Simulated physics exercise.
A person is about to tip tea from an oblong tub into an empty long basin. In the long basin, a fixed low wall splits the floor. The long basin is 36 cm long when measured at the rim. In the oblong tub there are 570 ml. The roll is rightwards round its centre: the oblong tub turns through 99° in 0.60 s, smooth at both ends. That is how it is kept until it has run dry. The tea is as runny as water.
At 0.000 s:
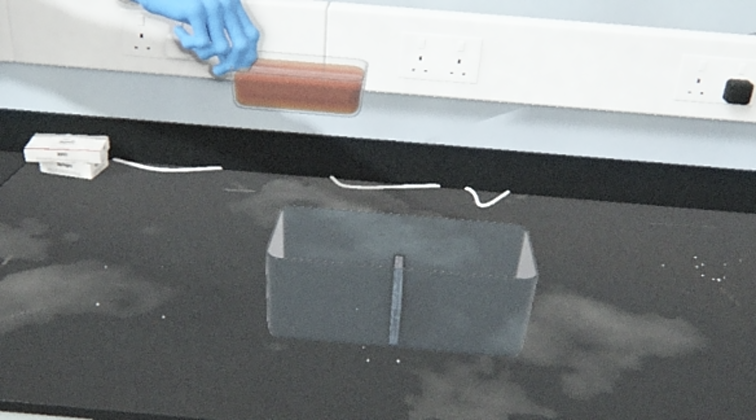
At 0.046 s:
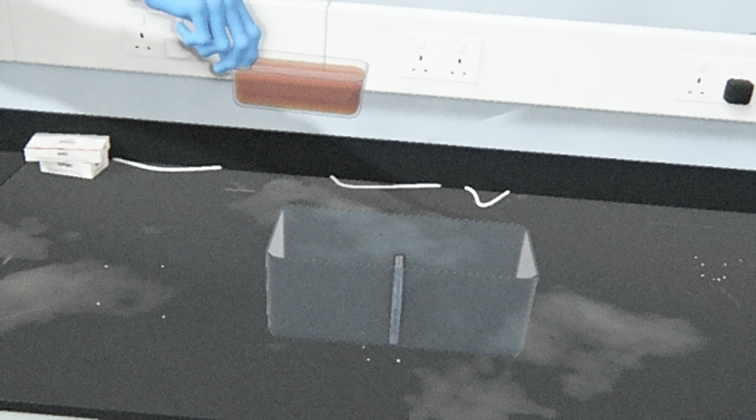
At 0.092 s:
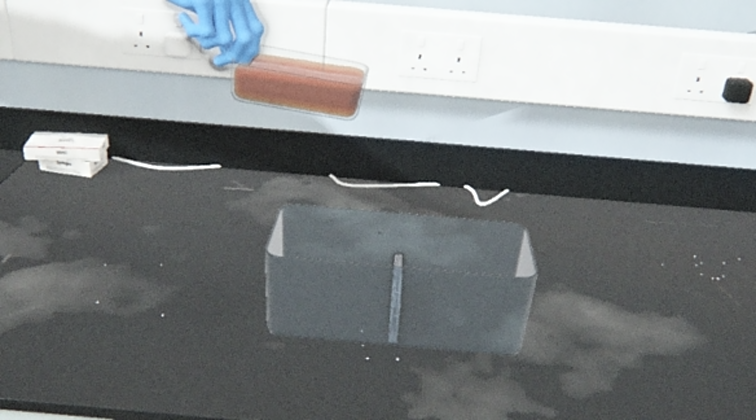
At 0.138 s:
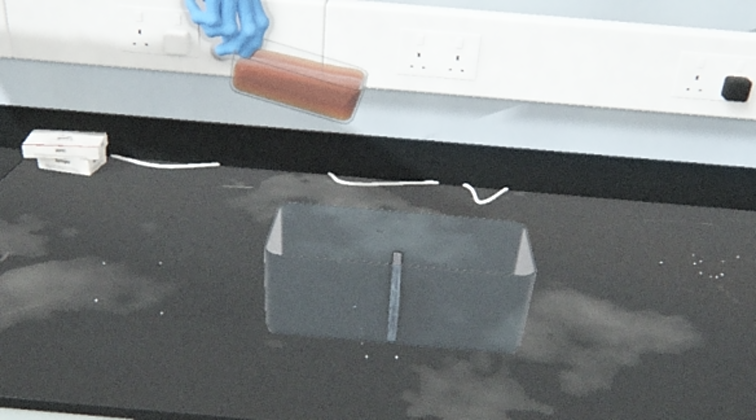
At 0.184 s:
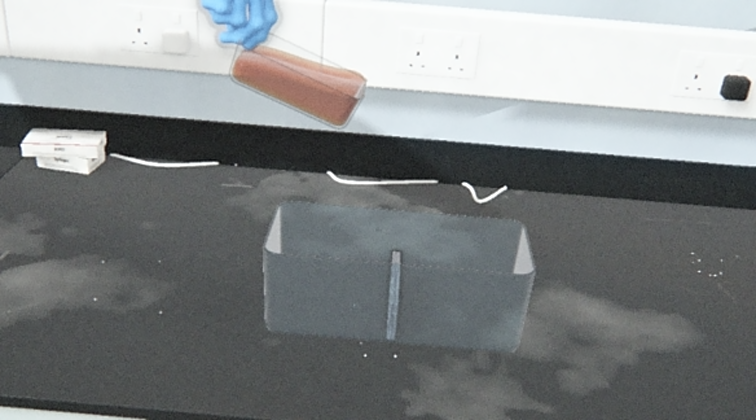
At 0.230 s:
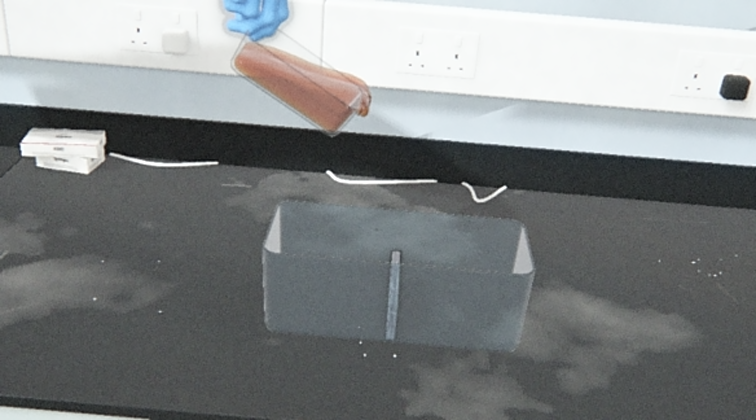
On a black lab bench, a blue-gloved hand tilting a clear tub of reddish-brown liquid rightwards above an empty divided basin.
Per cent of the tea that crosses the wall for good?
69 per cent.
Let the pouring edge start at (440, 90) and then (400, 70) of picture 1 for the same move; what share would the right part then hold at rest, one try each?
Some 80 and 80 per cent, in that order.
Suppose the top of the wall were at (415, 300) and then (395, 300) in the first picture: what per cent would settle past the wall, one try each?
Roughly 40 per cent, then 70 per cent.
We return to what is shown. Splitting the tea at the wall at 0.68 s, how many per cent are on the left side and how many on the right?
20 per cent left and 72 right, roughly.
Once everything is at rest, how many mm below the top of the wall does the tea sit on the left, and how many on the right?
Left roughly 54 mm; right roughly 44 mm.
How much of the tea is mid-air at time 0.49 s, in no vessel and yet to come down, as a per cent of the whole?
My guess is roughly 66 %.
By 0.49 s the tilt is 91° and 6 per cent is still to pour, 4 is left of the wall and 24 right of it.
By 0.68 s the tilt is 99° and 1 per cent is still to pour, 19 is left of the wall and 72 right of it.
By 0.88 s the tilt is 99° and 0 per cent is still to pour, 23 is left of the wall and 69 right of it.
By 1.10 s the tilt is 99° and 0 per cent is still to pour, 24 is left of the wall and 69 right of it.
At rest 24 per cent lies left of the wall, 69 right of it and 7 outside.
